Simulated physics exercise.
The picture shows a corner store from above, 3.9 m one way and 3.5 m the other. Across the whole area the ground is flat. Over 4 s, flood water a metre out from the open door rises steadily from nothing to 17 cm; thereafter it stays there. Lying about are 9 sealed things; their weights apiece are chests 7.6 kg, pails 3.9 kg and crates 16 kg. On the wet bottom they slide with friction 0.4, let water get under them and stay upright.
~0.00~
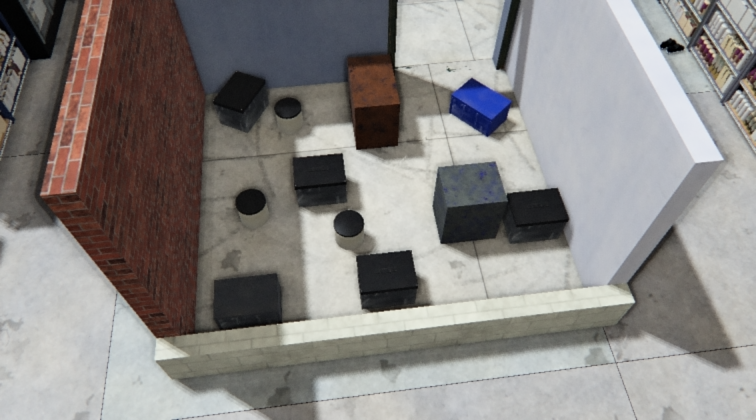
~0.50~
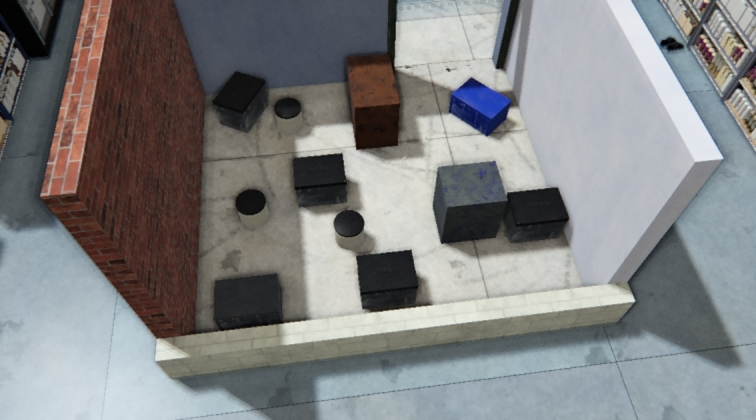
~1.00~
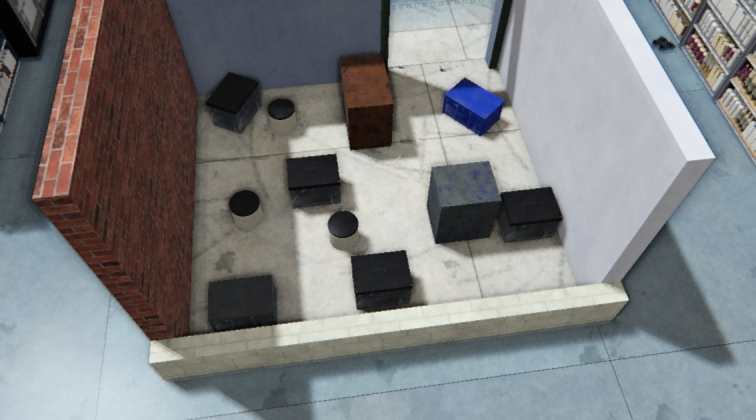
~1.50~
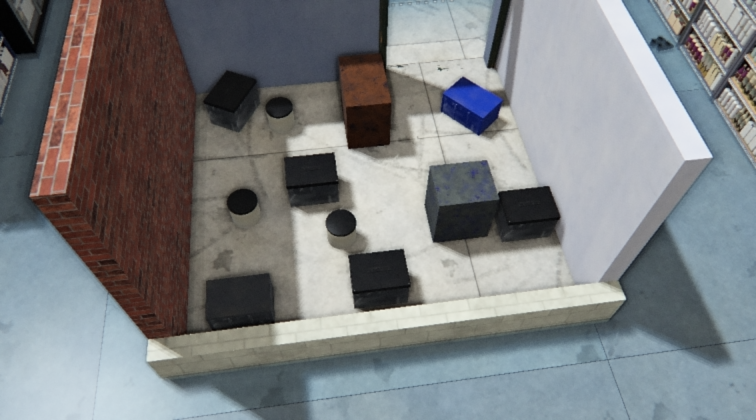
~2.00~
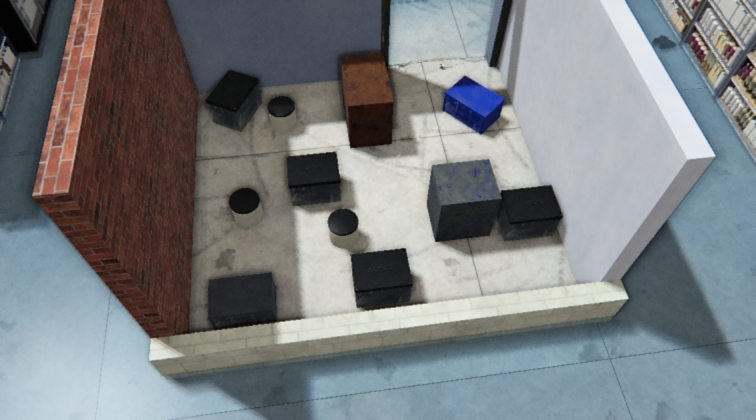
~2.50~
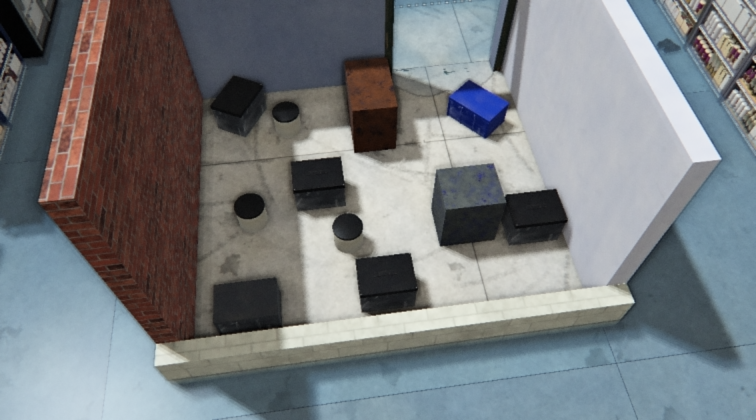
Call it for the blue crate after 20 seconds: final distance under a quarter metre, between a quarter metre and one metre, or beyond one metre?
Beyond one metre.
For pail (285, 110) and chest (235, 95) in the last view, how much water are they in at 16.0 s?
Some 10 cm at the first, some 11 cm at the second.
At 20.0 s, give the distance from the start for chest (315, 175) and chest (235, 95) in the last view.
First 50 cm, then 140 cm.
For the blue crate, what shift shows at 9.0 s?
I'd put it at around 250 cm.
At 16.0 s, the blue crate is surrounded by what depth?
Somewhere close to 14 cm.
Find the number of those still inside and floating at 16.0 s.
9.
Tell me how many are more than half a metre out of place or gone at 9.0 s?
The count is 3.
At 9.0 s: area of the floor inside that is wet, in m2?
Wet area: Approx. 11.5 m2.
After 4.0 s the blue crate is near (484, 108), 0.1 m from its start, aground; 0 afloat.
After 9.0 s the blue crate is near (465, 266), 2.3 m from its start, afloat; 5 afloat.
After 16.0 s the blue crate is near (238, 189), 3.0 m from its start, afloat; 9 afloat.
After 20.0 s the blue crate is near (256, 124), 2.6 m from its start, afloat; 9 afloat.
